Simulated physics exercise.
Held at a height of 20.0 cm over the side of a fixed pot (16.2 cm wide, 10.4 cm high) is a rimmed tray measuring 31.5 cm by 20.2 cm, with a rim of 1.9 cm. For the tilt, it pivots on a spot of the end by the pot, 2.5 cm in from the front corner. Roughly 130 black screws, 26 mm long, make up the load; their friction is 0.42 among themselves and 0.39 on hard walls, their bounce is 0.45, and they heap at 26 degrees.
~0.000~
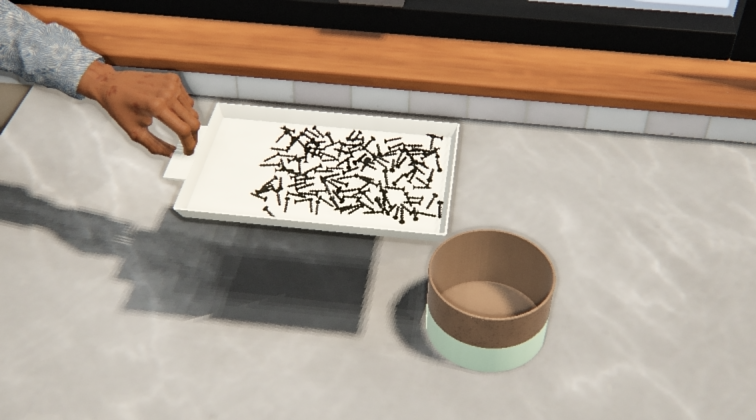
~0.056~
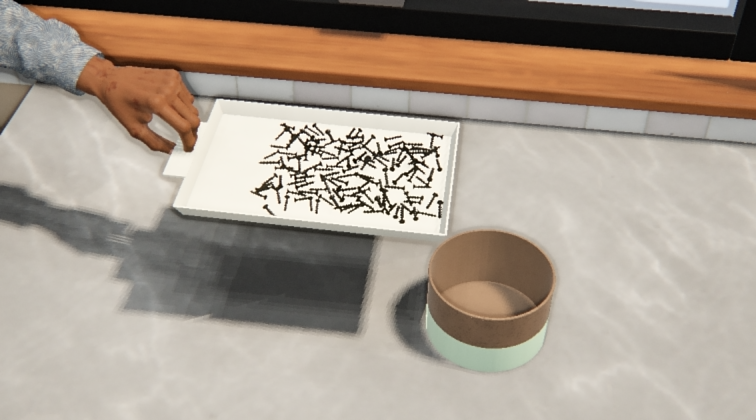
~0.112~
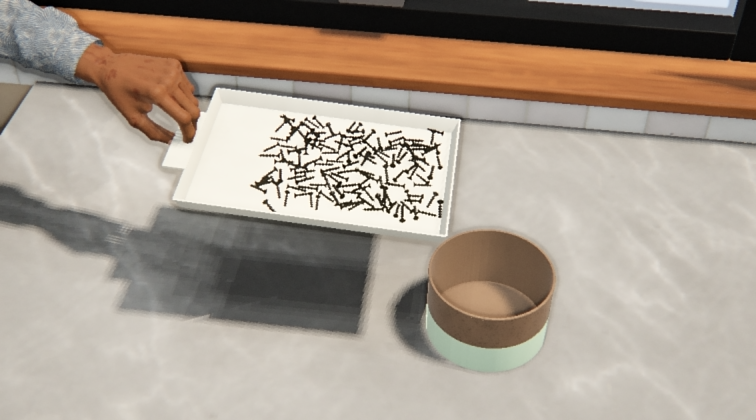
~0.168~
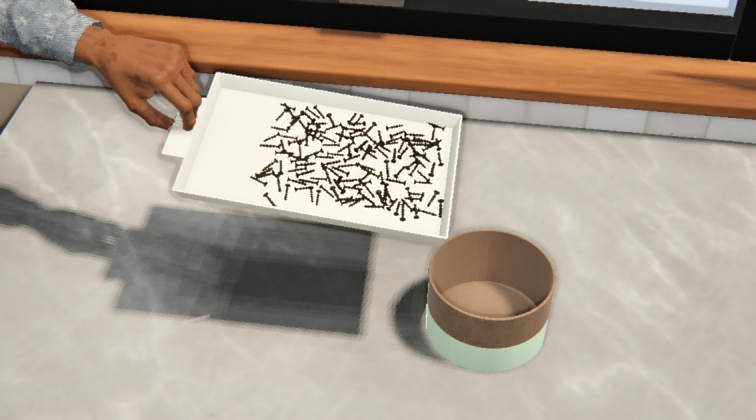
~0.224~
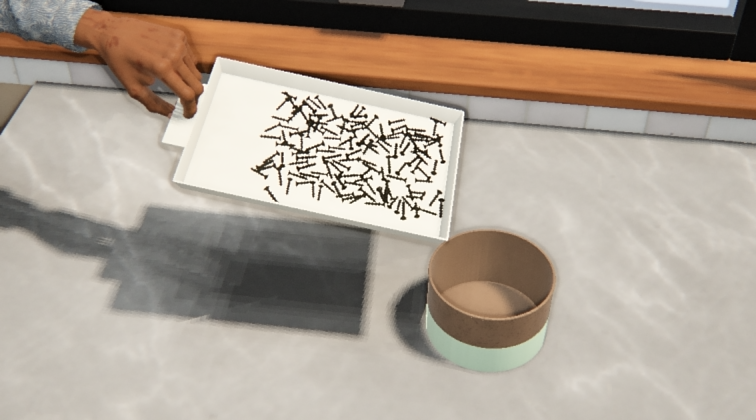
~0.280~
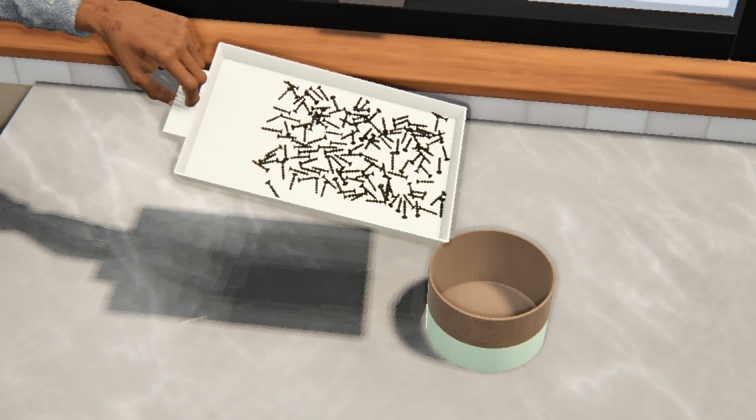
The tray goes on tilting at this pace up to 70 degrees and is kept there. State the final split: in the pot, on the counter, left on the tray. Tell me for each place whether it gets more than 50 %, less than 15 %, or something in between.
I expect pot: In between, counter: More than 50 %, tray: Less than 15 %.
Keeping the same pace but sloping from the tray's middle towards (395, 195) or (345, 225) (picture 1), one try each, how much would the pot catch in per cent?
Roughly 65 % for the first direction, roughly 10 % for the second.
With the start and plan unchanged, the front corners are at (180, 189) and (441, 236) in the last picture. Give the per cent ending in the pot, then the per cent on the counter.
Final per cent - pot 0, counter 55.
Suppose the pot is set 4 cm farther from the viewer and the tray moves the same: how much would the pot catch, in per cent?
Then about 10 per cent.
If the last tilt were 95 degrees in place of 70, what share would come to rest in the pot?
I'd put it at close to 40 per cent.
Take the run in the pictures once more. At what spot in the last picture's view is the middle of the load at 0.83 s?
My estimate is roughly (442, 221).
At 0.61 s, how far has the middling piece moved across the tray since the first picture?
Roughly 6 cm.
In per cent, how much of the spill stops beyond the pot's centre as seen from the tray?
Share: Around 40 %.
After 0.61 s, tilt 43 degrees; the tray holds 100 %, the pot 0 %.
Then, at 0.83 s, tilt 60 degrees; the tray holds 85 %, the pot 0 %.
After 1.17 s, tilt 70 degrees; the tray holds 10 %, the pot 35 %.
By 2.2 s all is still; pot 40 %, counter 55 %, tray 5 %.
